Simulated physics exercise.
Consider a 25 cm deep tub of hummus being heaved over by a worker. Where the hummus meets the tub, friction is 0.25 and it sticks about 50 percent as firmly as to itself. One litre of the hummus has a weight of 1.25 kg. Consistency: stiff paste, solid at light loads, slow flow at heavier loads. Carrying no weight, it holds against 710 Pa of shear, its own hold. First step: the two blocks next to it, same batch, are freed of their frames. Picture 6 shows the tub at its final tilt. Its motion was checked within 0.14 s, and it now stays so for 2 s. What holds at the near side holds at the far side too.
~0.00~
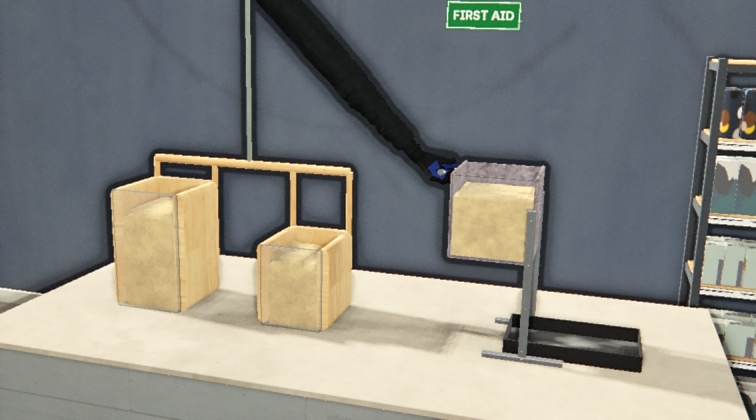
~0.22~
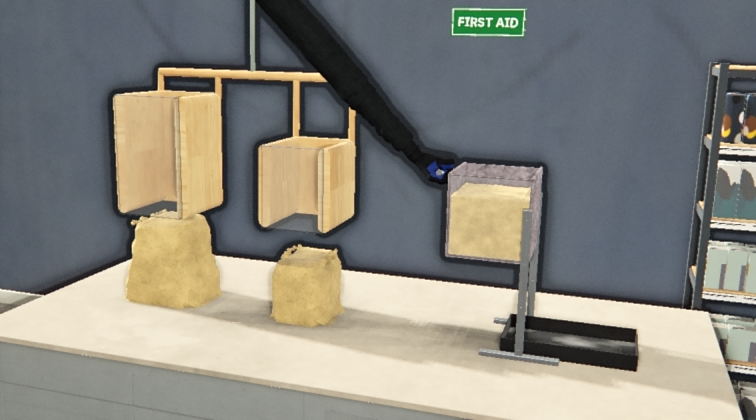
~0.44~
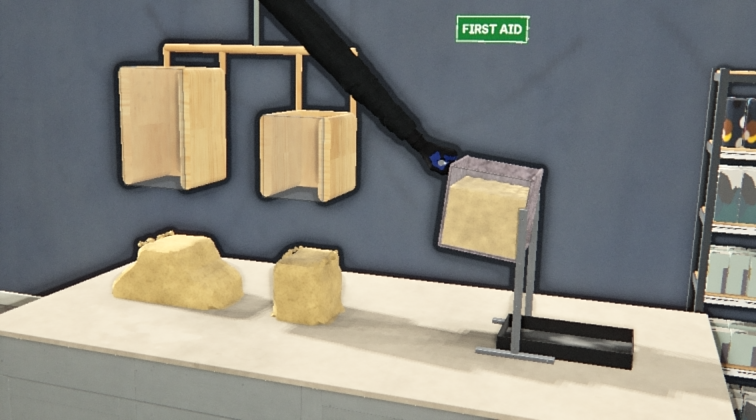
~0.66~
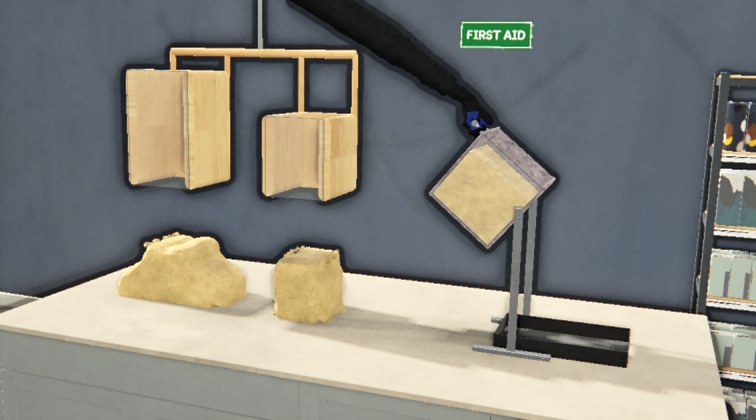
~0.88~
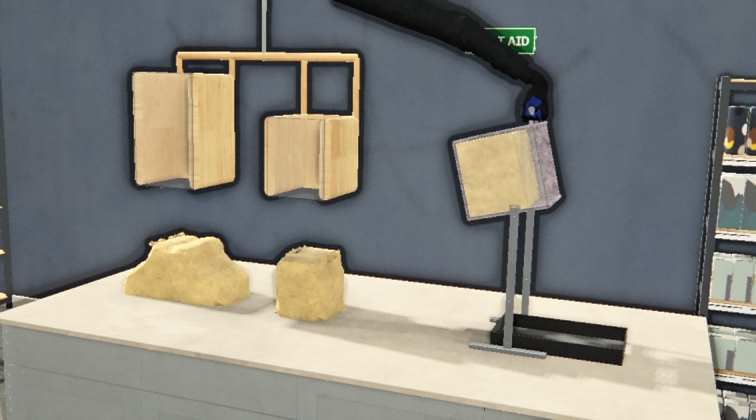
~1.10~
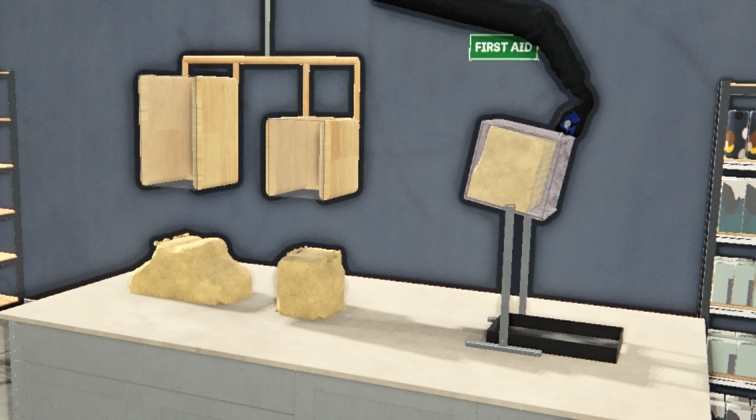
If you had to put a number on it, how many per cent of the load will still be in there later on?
My estimate is close to 48 per cent.
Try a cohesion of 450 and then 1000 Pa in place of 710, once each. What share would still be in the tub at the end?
Result: 35 % for the first case, 100 % for the second.
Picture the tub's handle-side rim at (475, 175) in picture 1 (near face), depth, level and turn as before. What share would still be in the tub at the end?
I'd say around 100 percent would remain in the tub at the end.
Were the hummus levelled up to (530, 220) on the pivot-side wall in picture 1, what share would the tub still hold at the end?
60 %.
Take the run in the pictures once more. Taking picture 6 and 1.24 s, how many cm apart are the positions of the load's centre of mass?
About 4 cm.
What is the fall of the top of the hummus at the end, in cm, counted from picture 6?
About 14 cm.
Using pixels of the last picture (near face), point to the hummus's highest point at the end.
Looking at the last picture, I'd put it at about (495, 172).
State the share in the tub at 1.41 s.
Some 70 per cent.
After 1.24 s, the tub is at 101 degrees and holds 100 %.
After 1.41 s, the tub is at 101 degrees and holds 69 %.
After 1.58 s, the tub is at 101 degrees and holds 48 %.
After 1.75 s, the tub is at 101 degrees and holds 48 %.
After 3.10 s, at the end, the tub is at 101 degrees and holds 48 %.
